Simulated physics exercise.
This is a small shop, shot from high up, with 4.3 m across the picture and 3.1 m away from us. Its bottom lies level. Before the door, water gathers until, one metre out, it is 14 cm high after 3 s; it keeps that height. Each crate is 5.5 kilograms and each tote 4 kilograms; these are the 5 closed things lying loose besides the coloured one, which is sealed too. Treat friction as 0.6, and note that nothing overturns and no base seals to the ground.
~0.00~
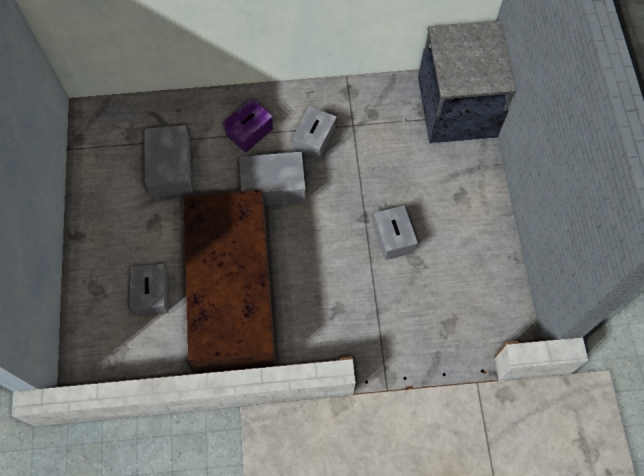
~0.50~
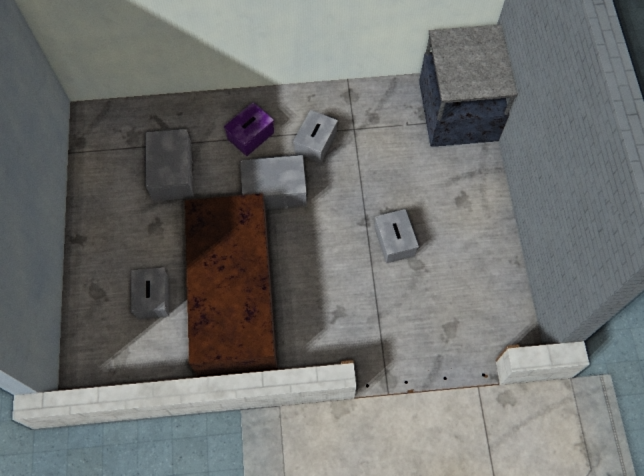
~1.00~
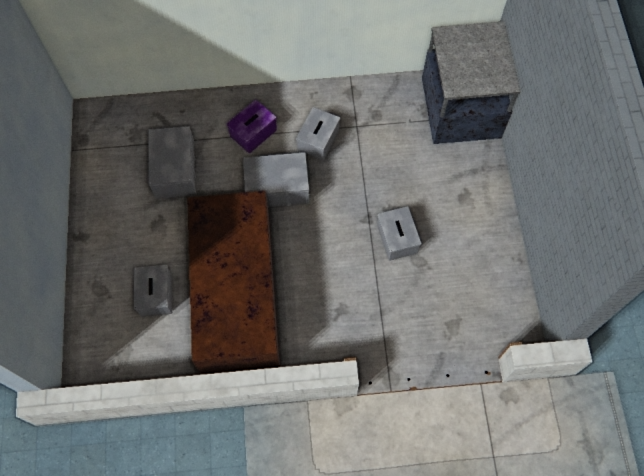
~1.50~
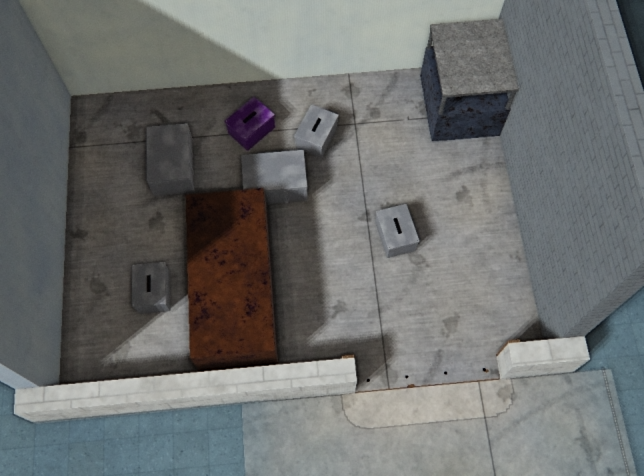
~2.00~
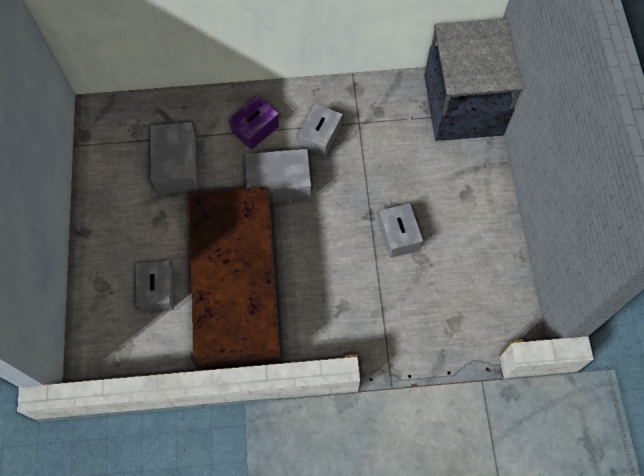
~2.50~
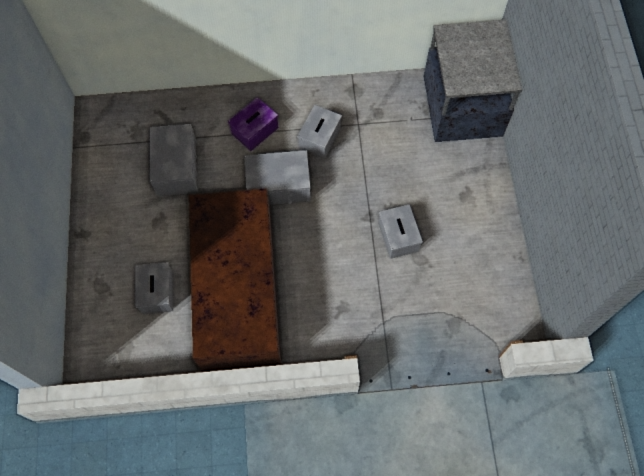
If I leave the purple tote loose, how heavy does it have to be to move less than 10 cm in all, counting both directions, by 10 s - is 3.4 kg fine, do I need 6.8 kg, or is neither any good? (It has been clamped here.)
Neither is any good.
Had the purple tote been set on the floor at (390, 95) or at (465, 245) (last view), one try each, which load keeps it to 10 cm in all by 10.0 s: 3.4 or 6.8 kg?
Log: Try 1 neither pick works; try 2 neither pick works.
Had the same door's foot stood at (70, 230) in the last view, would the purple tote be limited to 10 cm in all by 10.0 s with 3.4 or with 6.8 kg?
With that change, neither one suffices.
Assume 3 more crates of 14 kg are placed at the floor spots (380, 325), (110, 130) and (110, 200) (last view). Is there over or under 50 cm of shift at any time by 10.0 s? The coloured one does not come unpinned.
Order as asked: Goes beyond / stays within / stays within.
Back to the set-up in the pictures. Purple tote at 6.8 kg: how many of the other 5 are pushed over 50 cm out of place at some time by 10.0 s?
It works out to 4.
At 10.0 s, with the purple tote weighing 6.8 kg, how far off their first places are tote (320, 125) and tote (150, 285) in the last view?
In turn: 250 cm, 0 cm.
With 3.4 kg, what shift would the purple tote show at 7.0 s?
80 cm.
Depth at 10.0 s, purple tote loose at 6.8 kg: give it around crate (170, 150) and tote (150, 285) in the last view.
Depths: Near 5 cm, then near 1 cm.
After 3.5 s the purple tote would be 0 cm from its start with 3.4 kg and 0 cm from its start with 6.8 kg; 0 cm of water round it then.
After 4.5 s the purple tote would be 0 cm from its start with 3.4 kg and 0 cm from its start with 6.8 kg; 0 cm of water round it then.
After 7.0 s the purple tote would be 75 cm from its start with 3.4 kg and 4 cm from its start with 6.8 kg; 4 cm of water round it then.
After 10.0 s the purple tote would be 187 cm from its start with 3.4 kg and 124 cm from its start with 6.8 kg; 6 cm of water round it then.
